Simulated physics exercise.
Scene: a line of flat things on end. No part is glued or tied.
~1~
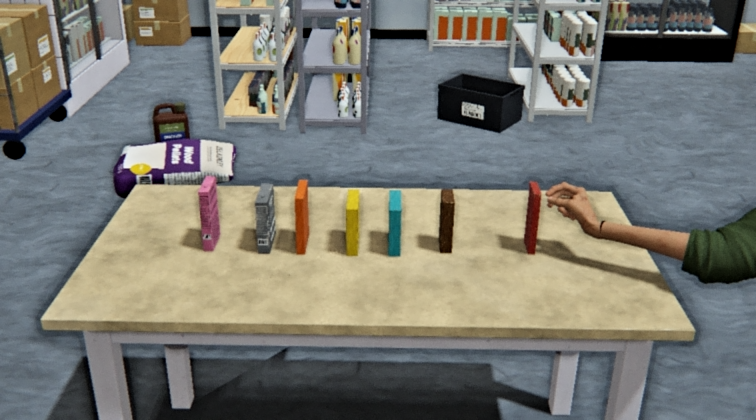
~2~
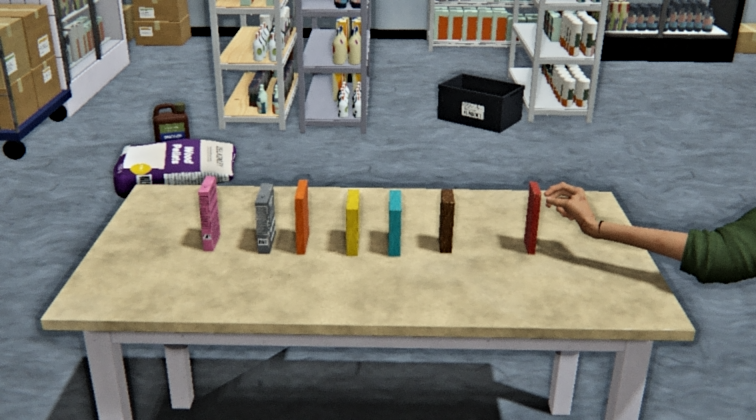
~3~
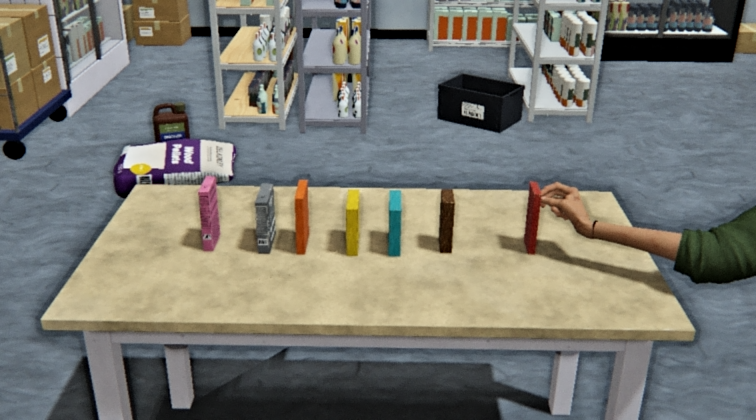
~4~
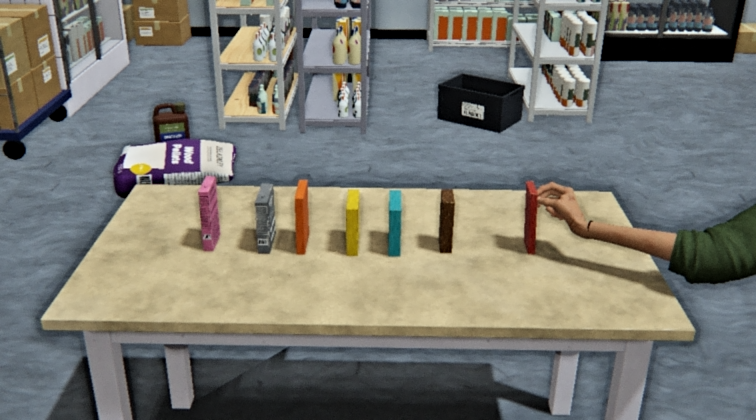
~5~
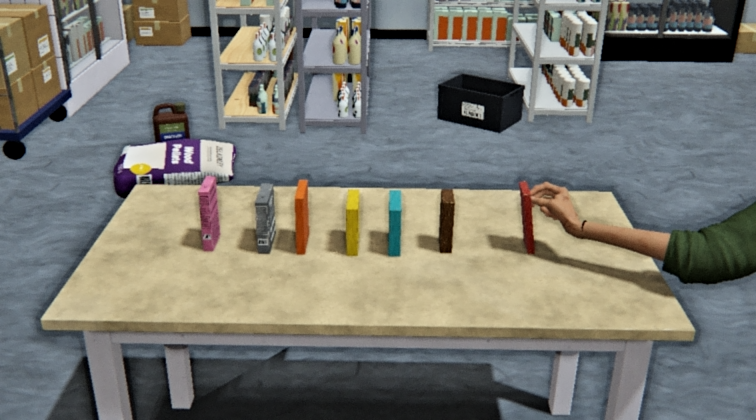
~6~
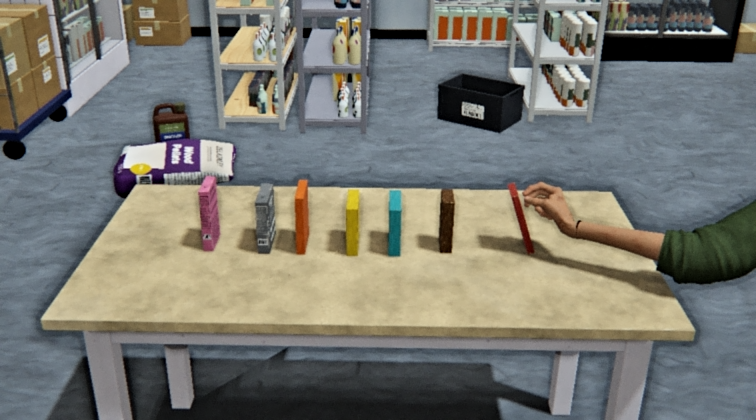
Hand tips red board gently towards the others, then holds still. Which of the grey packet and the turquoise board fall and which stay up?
The grey packet stays up, the turquoise board stays up.
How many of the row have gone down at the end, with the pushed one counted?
The count is 1.
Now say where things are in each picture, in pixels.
In the first picture, grey packet (266, 219); turquoise board (395, 223).
In the second picture, yellow board (353, 222); orange board (302, 217).
In the third picture, brown board (447, 222); yellow board (353, 222).
In the fourth picture, red board 3° over; orange board (302, 217); brown board (447, 222).
In the fifth picture, red board 9° over; yellow board (353, 222); orange board (302, 217).
In the sixth picture, red board 19° over; grey packet (266, 219); turquoise board (395, 223).
Then, 0.10 s after the last picture, red board 40° over.
Then, 0.20 s after the last picture, red board 87° over.
At rest, all 5 in place. Seen from the same camera at the end, grey packet near (266, 219), turquoise board near (395, 223).
